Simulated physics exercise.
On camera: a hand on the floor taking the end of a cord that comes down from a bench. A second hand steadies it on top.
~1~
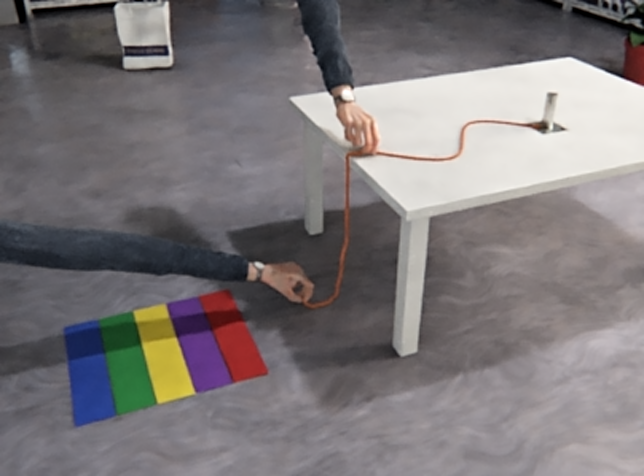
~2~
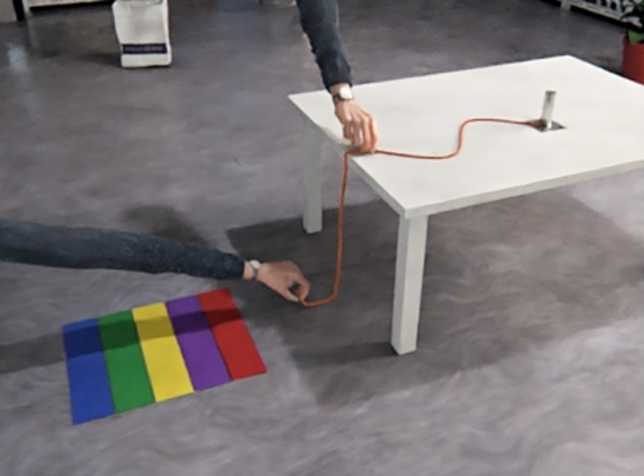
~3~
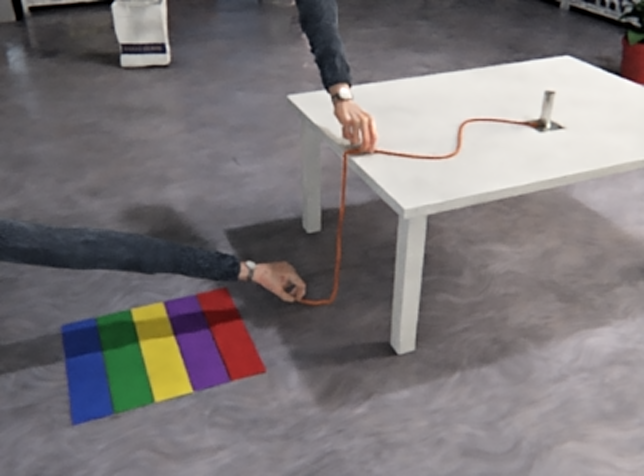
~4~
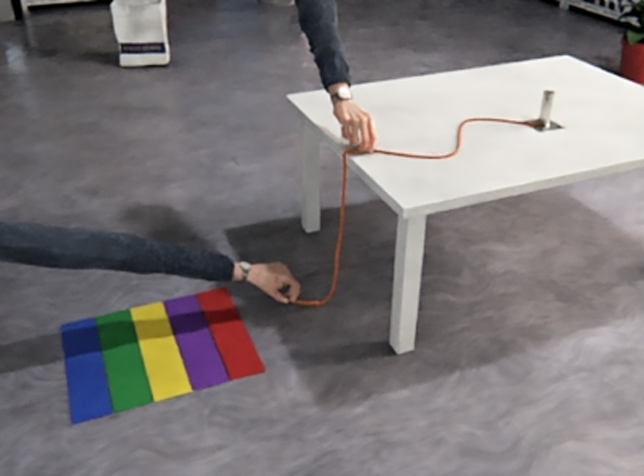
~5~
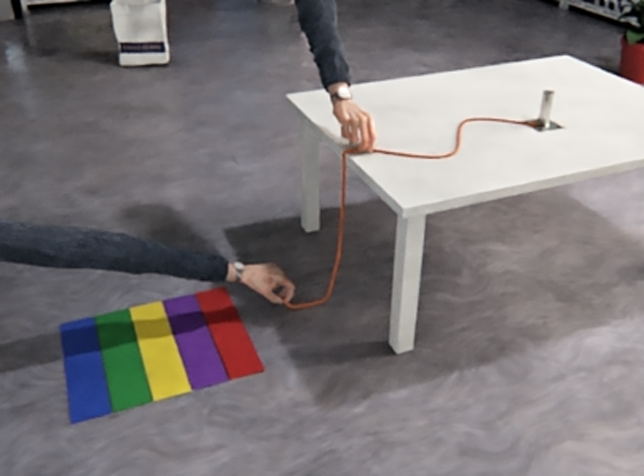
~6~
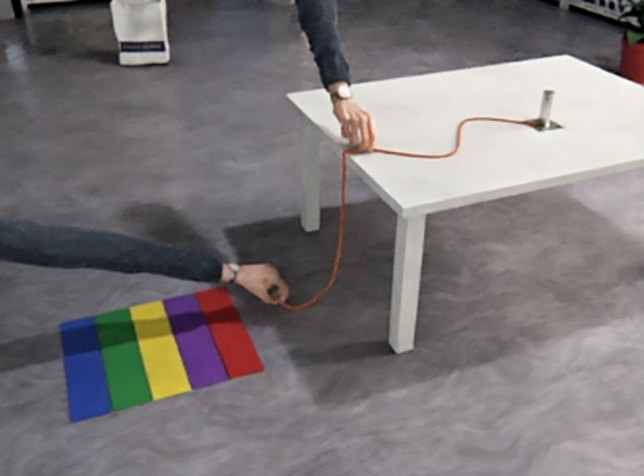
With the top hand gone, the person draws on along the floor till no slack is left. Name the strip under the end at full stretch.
The end stops over the green strip.
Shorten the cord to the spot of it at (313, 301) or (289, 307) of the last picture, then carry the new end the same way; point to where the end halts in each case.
Near (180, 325) and (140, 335).
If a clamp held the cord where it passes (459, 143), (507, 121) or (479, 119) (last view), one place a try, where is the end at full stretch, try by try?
Try by try, around (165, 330), (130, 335) and (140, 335).
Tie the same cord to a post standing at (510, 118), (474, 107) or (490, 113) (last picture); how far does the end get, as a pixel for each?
Near (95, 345), (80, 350) and (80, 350).
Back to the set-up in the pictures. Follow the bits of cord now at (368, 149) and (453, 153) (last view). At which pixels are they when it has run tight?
About (319, 182), and the other about (396, 148).
Soon after, end near (175, 326); over purple.
After that, end near (139, 334); over yellow.
At the stop, end near (118, 340); over green. It gets as far as the green strip.
